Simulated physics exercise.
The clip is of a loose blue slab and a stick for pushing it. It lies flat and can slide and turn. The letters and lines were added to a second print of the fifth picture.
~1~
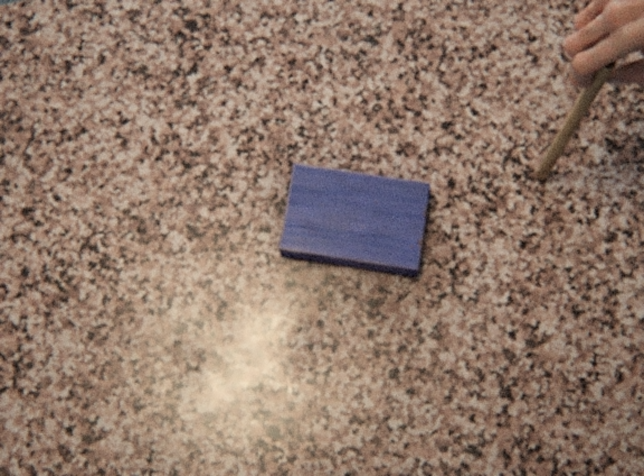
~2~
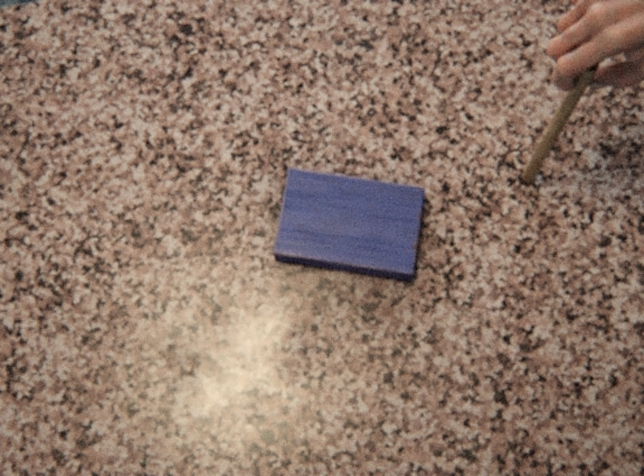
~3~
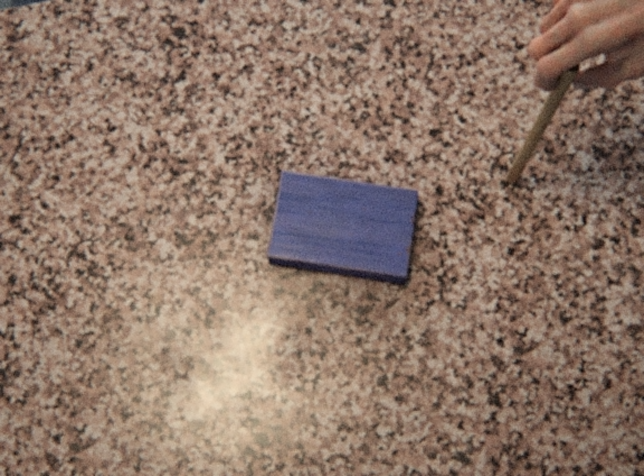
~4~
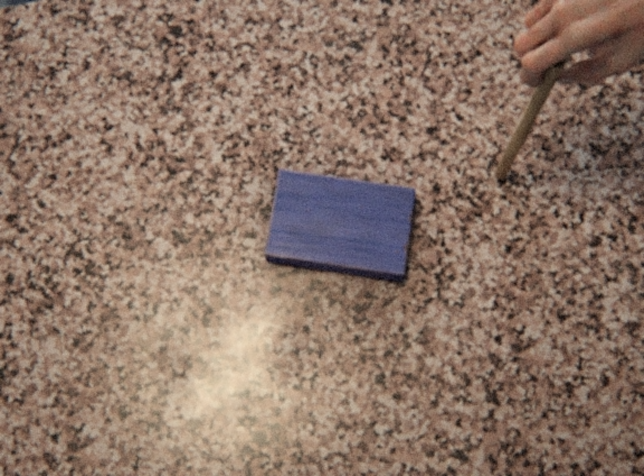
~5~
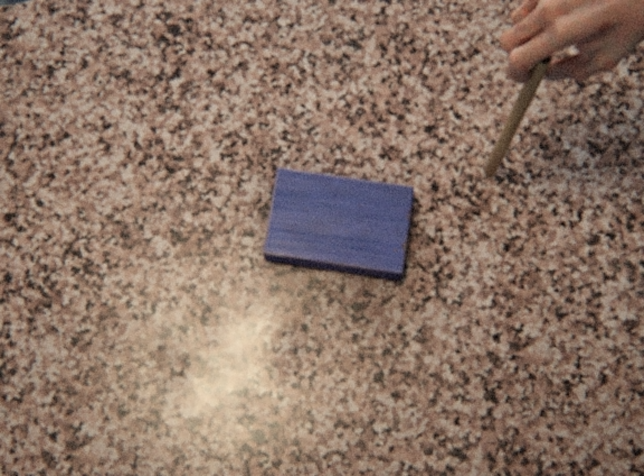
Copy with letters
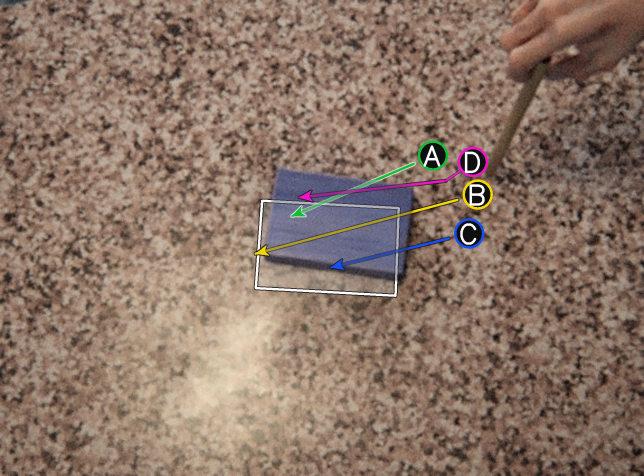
To begin with, a blue slab lies flat on a speckled stone surface while a hand at the upper right holds a thin stick. The hand moves the stick gradually leftward, nearer the slab but without touching it, while the slab shifts only very slightly left in view.
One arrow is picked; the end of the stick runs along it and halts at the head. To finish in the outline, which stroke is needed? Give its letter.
The stick should follow D.
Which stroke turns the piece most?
That is C.
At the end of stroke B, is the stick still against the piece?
Yes.
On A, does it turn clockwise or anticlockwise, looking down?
It turns anticlockwise.
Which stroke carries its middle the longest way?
Stroke B.
On the copy, A from (414, 164) to (292, 216); B from (457, 200) to (255, 254); C from (449, 238) to (331, 268); D from (446, 181) to (299, 197).
On D. First, foot of the stick (393, 188), piece (338, 220).
Then, foot of the stick (340, 194), piece (331, 234).
Finally, foot of the stick (299, 198), piece (326, 242); it fills the outline.
By contrast, A leaves the piece out of the outline, at (321, 256); B leaves the piece out of the outline, at (173, 251); C leaves the piece out of the outline, at (277, 208).
